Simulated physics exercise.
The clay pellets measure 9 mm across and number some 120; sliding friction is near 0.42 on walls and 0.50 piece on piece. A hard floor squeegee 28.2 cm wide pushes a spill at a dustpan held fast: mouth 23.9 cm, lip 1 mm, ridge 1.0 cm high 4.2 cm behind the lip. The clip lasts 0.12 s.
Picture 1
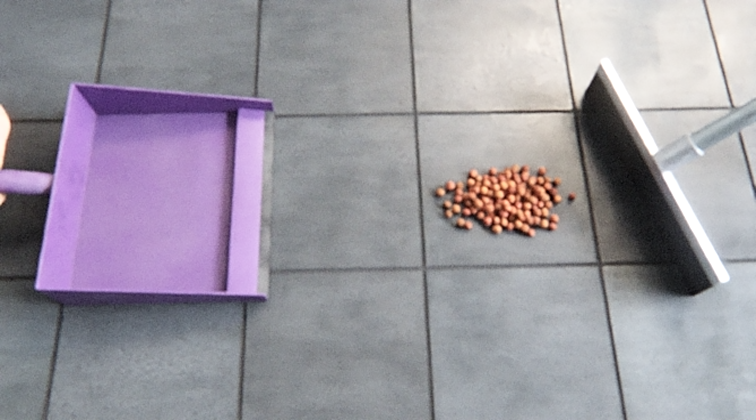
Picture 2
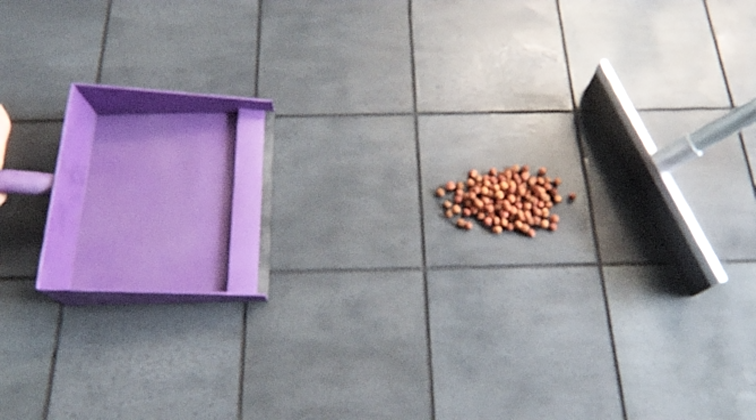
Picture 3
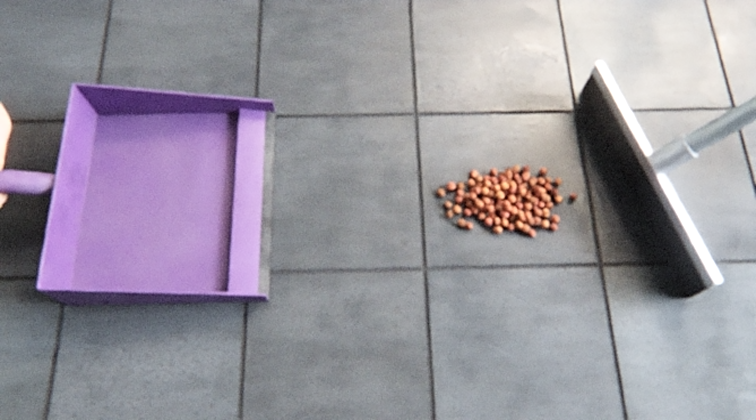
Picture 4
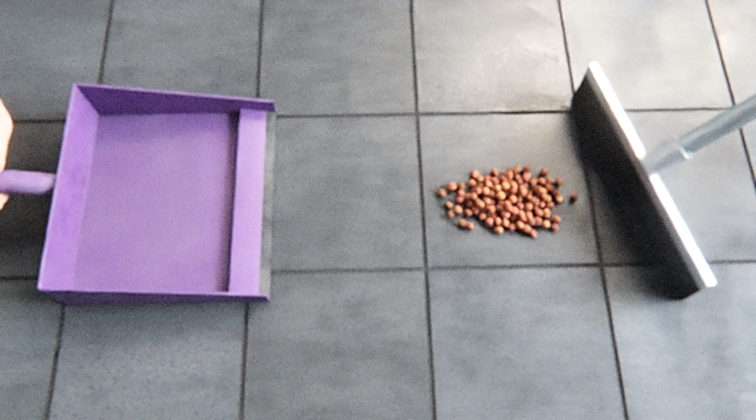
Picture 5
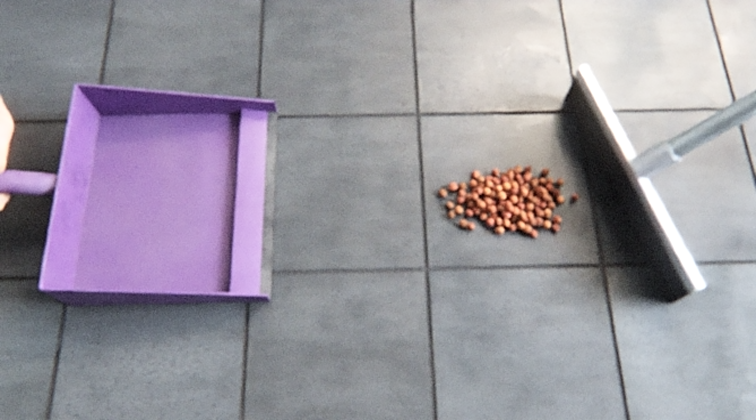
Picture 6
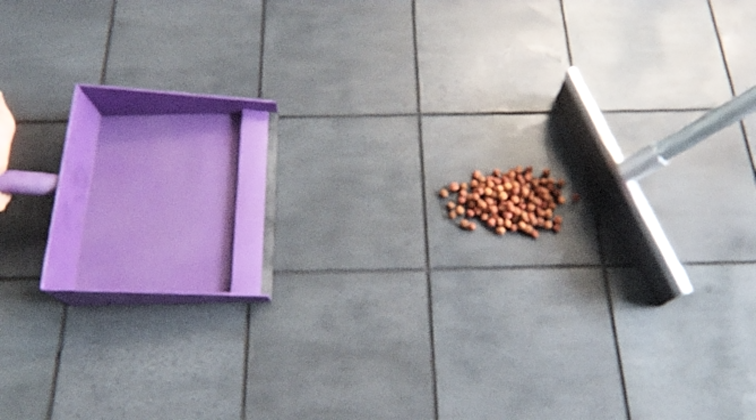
A squeegee with a dark blade and a pale metallic edge, held slantwise on a grey handle at the right, slides slowly a short way left across a grey tiled floor, seen from above at an angle. Left of it lies a loose heap of small reddish-brown pellets, which stays undisturbed as the gap narrows. At the far left, a hand holds a purple dustpan nearly still, its open side facing the heap.
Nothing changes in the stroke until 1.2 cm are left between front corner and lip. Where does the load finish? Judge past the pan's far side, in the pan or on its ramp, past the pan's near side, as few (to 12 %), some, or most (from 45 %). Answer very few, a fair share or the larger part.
Far side: Very few, pan: A fair share, near side: A fair share.
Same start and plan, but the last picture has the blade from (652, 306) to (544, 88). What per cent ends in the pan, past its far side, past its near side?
Pan 40, far 0, near 35.
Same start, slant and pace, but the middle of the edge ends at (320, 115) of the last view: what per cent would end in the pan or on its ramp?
About 5 per cent.
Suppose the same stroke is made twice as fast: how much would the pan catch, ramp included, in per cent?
In that case some 50 per cent.
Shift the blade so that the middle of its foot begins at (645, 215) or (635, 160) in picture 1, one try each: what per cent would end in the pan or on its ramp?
About 25 and 20 per cent.
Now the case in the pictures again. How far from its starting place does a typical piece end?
Roughly 28 cm.
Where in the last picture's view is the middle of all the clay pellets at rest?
Near (277, 253).
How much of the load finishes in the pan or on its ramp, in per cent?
Roughly 20 per cent.
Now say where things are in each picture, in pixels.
In the first picture, blade from (717, 280) to (602, 68), moved 0.0 cm, 0 of the pieces shifted so far; middle of the pieces at (506, 202); pan at (160, 203).
In the second picture, blade from (716, 280) to (601, 69), moved 0.2 cm, 0 of the pieces shifted so far; middle of the pieces at (506, 203).
In the third picture, blade from (712, 282) to (597, 70), moved 0.8 cm, 0 of the pieces shifted so far; middle of the pieces at (507, 203).
In the fourth picture, blade from (704, 284) to (591, 71), moved 1.7 cm, 0 of the pieces shifted so far; middle of the pieces at (508, 203).
In the fifth picture, blade from (694, 287) to (581, 74), moved 3.0 cm, 0 of the pieces shifted so far; middle of the pieces at (509, 203).
In the sixth picture, blade from (681, 291) to (570, 76), moved 4.6 cm, 0 of the pieces shifted so far; middle of the pieces at (510, 204); pan at (164, 203).
Then, 0.25 s after the last picture, middle of the blade 22 cm from the lip; 0 % over the lip, far side 0 %, near side 0 %.
Then, 0.41 s after the last picture, middle of the blade 11 cm from the lip; 0 % over the lip, far side 0 %, near side 10 %.
Then, 0.70 s after the last picture, middle of the blade 5 cm from the lip; 25 % over the lip, far side 0 %, near side 20 %.
In the end, far side 0 %, pan 20 %, near side 20 %, in front of the lip or behind the blade 60 %.
